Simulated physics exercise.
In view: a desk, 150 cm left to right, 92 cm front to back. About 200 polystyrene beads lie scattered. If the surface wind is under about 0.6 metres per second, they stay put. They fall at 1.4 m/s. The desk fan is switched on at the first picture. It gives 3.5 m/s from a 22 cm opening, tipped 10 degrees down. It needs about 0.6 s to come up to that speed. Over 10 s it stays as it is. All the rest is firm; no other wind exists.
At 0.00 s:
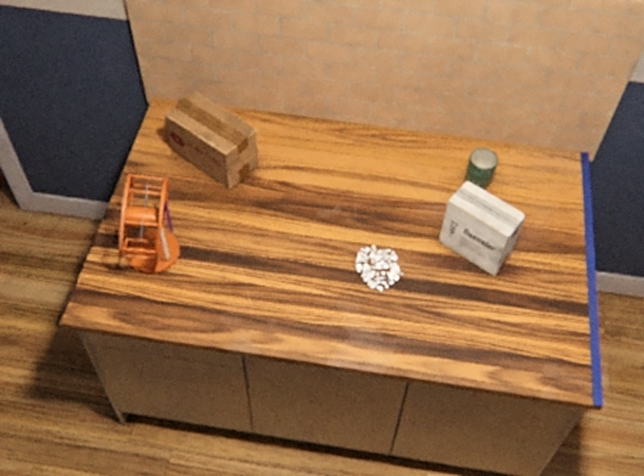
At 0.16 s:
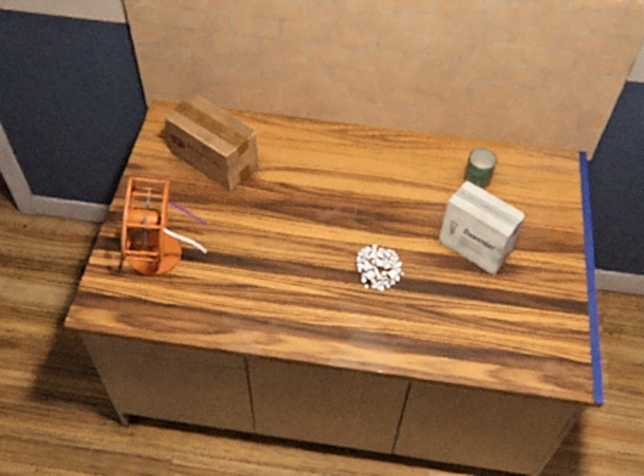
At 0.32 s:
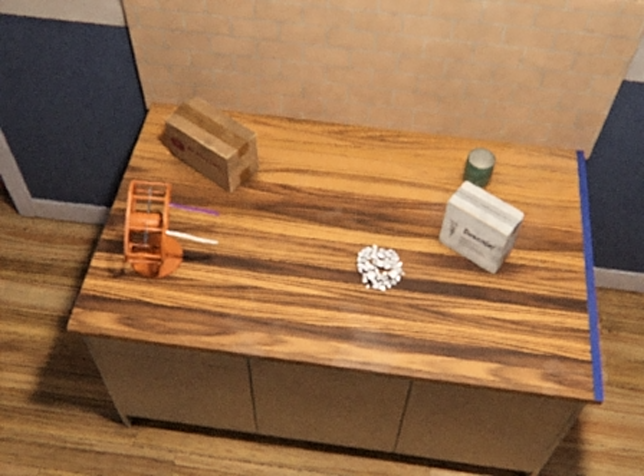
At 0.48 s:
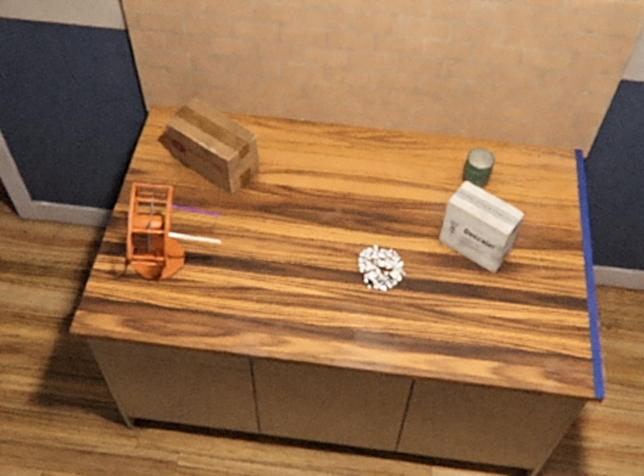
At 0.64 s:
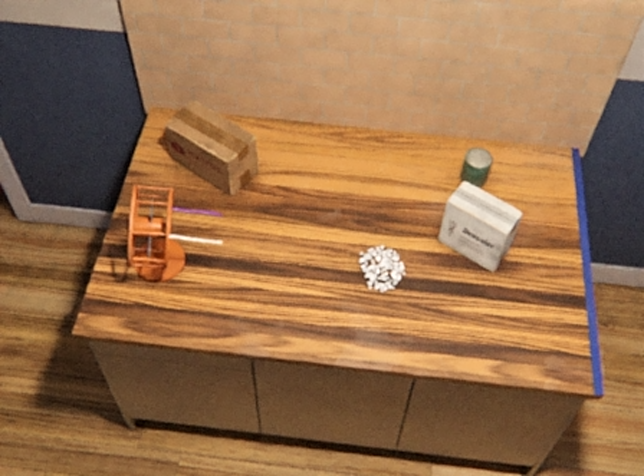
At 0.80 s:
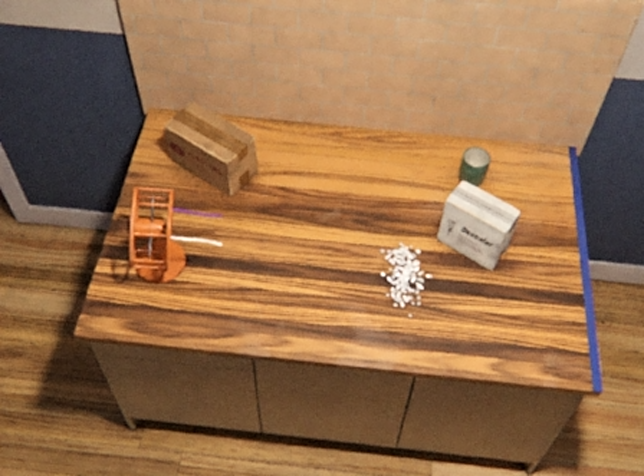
On a wooden counter, an orange fan blows and the white beads spread to the right.
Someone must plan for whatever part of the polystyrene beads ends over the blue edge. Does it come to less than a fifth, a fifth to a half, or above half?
Most.
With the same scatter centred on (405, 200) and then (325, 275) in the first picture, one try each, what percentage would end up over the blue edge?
In turn about 80 %, 20 %.
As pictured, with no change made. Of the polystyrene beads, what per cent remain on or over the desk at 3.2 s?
I'd say close to 0 % are still there.
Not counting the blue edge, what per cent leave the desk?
Around 40 % of them.
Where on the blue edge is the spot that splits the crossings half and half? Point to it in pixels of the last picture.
Midpoint of crossings, approx. (597, 338).
After 2.0 s the count stands so, 64 % are over the blue edge.
After 3.2 s the count stands so, 64 % are over the blue edge.
After 5.5 s the count stands so, 64 % are over the blue edge.
After 10.0 s, at the end, 64 % are over the blue edge.
